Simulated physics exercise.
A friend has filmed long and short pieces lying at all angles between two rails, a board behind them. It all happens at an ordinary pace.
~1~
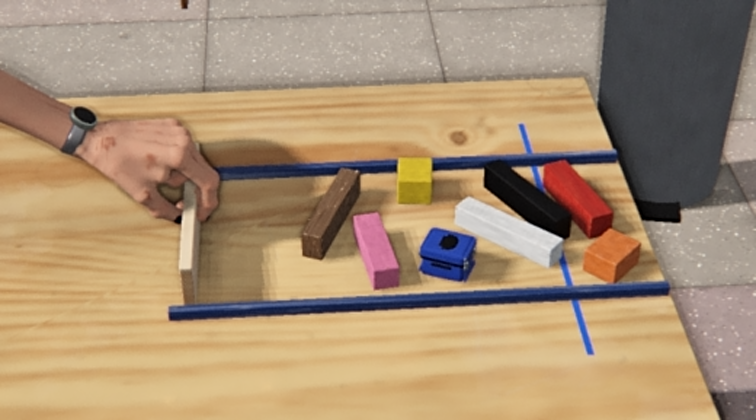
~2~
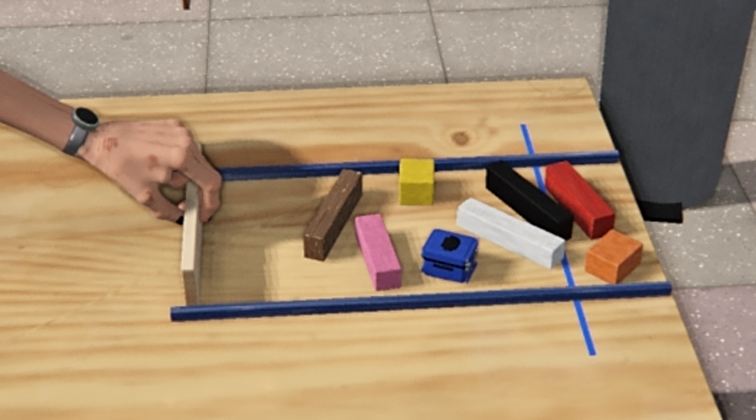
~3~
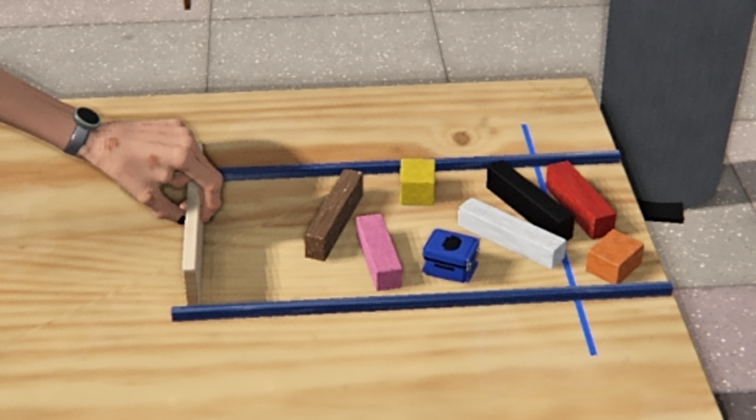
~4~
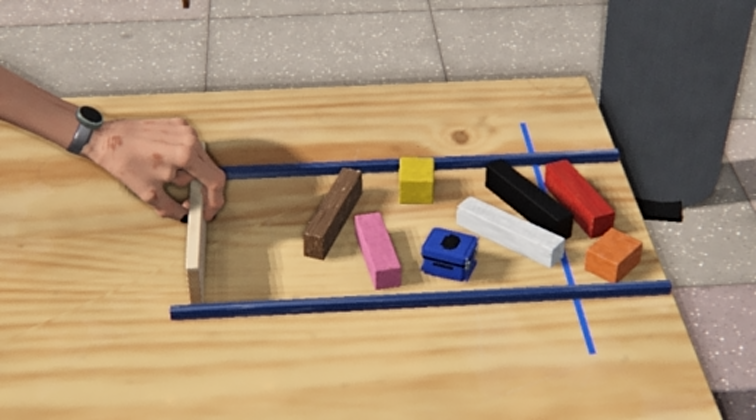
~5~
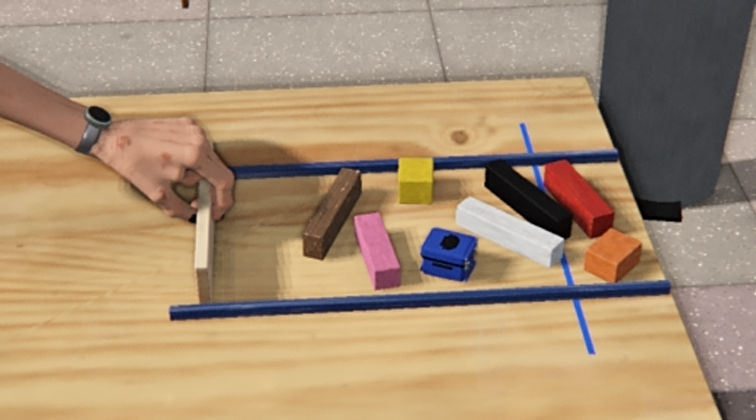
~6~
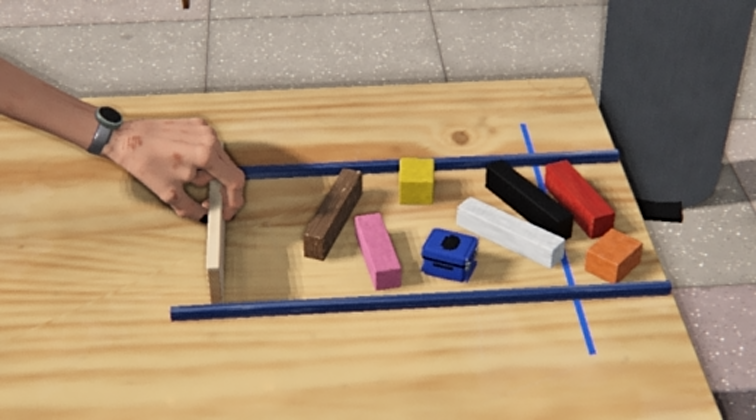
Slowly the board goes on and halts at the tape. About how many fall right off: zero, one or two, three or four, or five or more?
As it turns out, the number that fall off is one or two.
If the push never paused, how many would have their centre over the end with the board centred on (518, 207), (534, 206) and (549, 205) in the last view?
Past the end: 0, 0 and 2.
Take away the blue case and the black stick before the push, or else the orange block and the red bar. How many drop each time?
0 in the first case, 0 in the second.
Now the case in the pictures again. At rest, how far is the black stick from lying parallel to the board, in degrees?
Some 10 degrees.
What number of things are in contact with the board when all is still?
In contact: 2.
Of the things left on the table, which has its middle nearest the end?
It is the black stick.
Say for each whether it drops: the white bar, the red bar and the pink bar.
The white bar remains up, the red bar falls, the pink bar does not fall.
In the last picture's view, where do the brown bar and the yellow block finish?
The brown bar stops around (561, 202); the yellow block around (580, 170).
A little later, none off yet; orange block at rest near (614, 257); red bar at rest near (579, 199); black stick at rest near (528, 201).
Next, none off yet; orange block at rest near (614, 257); red bar at rest near (579, 199); black stick moving near (535, 200).
When it is over, the number that fall off is one or two; down, red bar and orange block.
